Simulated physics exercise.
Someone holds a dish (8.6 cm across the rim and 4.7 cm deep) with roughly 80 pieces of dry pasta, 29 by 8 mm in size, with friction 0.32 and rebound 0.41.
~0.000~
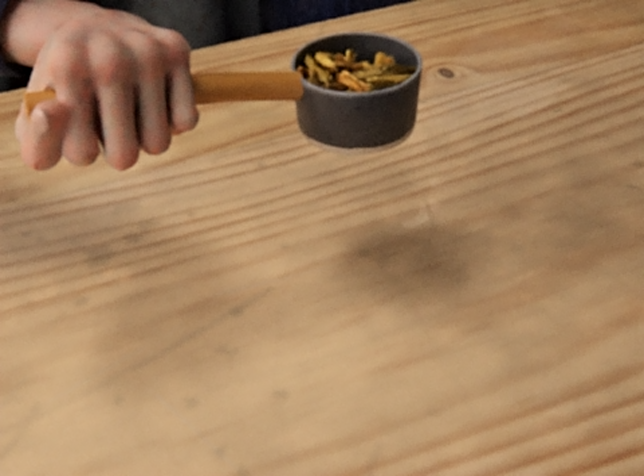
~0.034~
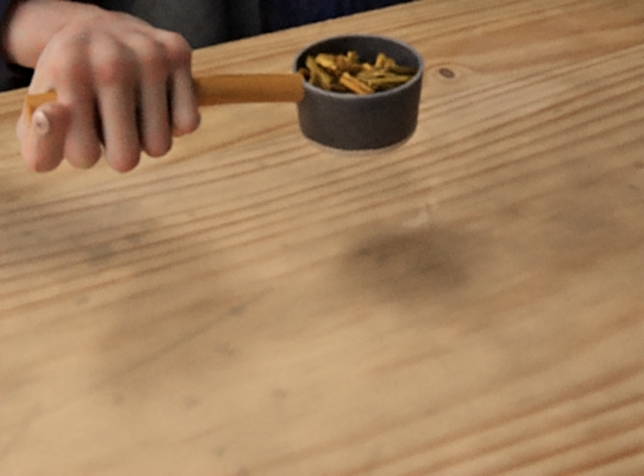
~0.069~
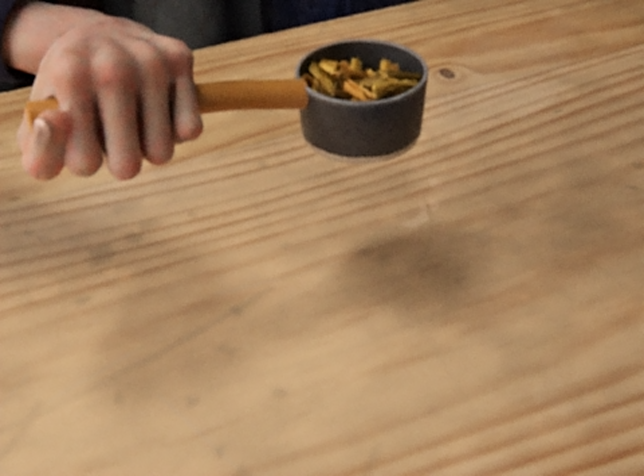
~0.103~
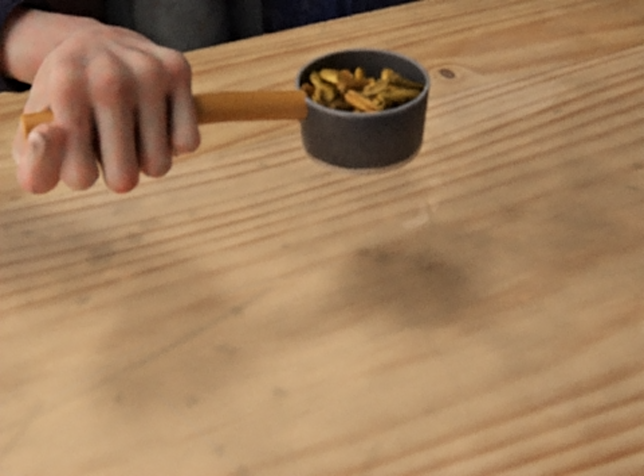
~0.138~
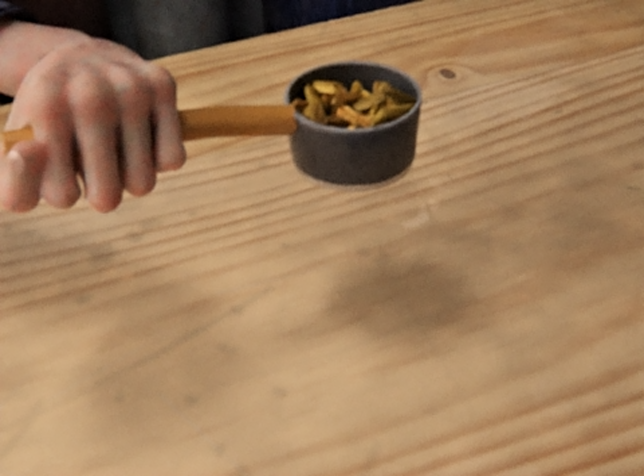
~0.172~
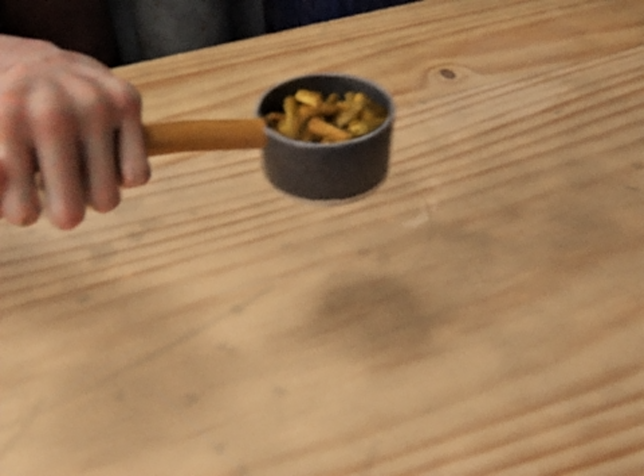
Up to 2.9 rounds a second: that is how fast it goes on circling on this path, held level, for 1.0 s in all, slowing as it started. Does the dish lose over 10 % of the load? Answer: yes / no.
Answer: Yes.
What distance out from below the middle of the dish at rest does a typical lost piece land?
About 20 cm.
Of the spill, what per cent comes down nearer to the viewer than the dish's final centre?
I'd reckon close to 50 per cent.
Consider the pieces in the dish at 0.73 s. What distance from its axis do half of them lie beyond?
Near enough 2.5 cm, I'd say.
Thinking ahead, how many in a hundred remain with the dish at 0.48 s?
My estimate is some 90 per cent of the load.
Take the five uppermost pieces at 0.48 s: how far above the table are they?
They're roughly 18 cm up.
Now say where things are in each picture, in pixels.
In the first frame, dish at (357, 104); tilt 0 degrees; moved 0.0 cm; top of the load at (319, 69).
In the second frame, dish at (358, 106); tilt 0 degrees; moved 0.3 cm; top of the load at (320, 71).
In the third frame, dish at (361, 113); tilt 0 degrees; moved 1.1 cm; top of the load at (323, 77).
In the fourth frame, dish at (362, 124); tilt 0 degrees; moved 2.4 cm; top of the load at (355, 86).
In the fifth frame, dish at (353, 140); tilt 0 degrees; moved 4.1 cm; top of the load at (348, 100).
In the sixth frame, dish at (326, 155); tilt 0 degrees; moved 6.0 cm; top of the load at (293, 112). Its speed is now 0.77 m/s.
After 0.48 s, dish 90 %, in the air 10 %; middle of the pieces not yet landed near (359, 111).
After 0.73 s, dish 85 %, fallen right of where it stops 5 %, fallen in front of where it stops 5 %; middle of the pieces not yet landed near (301, 78).
After 0.96 s, fallen behind where it stops 5 %, dish 75 %, fallen right of where it stops 10 %, fallen in front of where it stops 5 %, in the air 5 %; middle of the pieces not yet landed near (261, 149).
After 1.18 s, fallen behind where it stops 5 %, dish 75 %, fallen right of where it stops 10 %, fallen in front of where it stops 5 %; middle of the pieces not yet landed near (236, 135).
In the end, at 1.5 s, fallen behind where it stops 5 %, dish 75 %, fallen right of where it stops 10 %, fallen in front of where it stops 5 %.
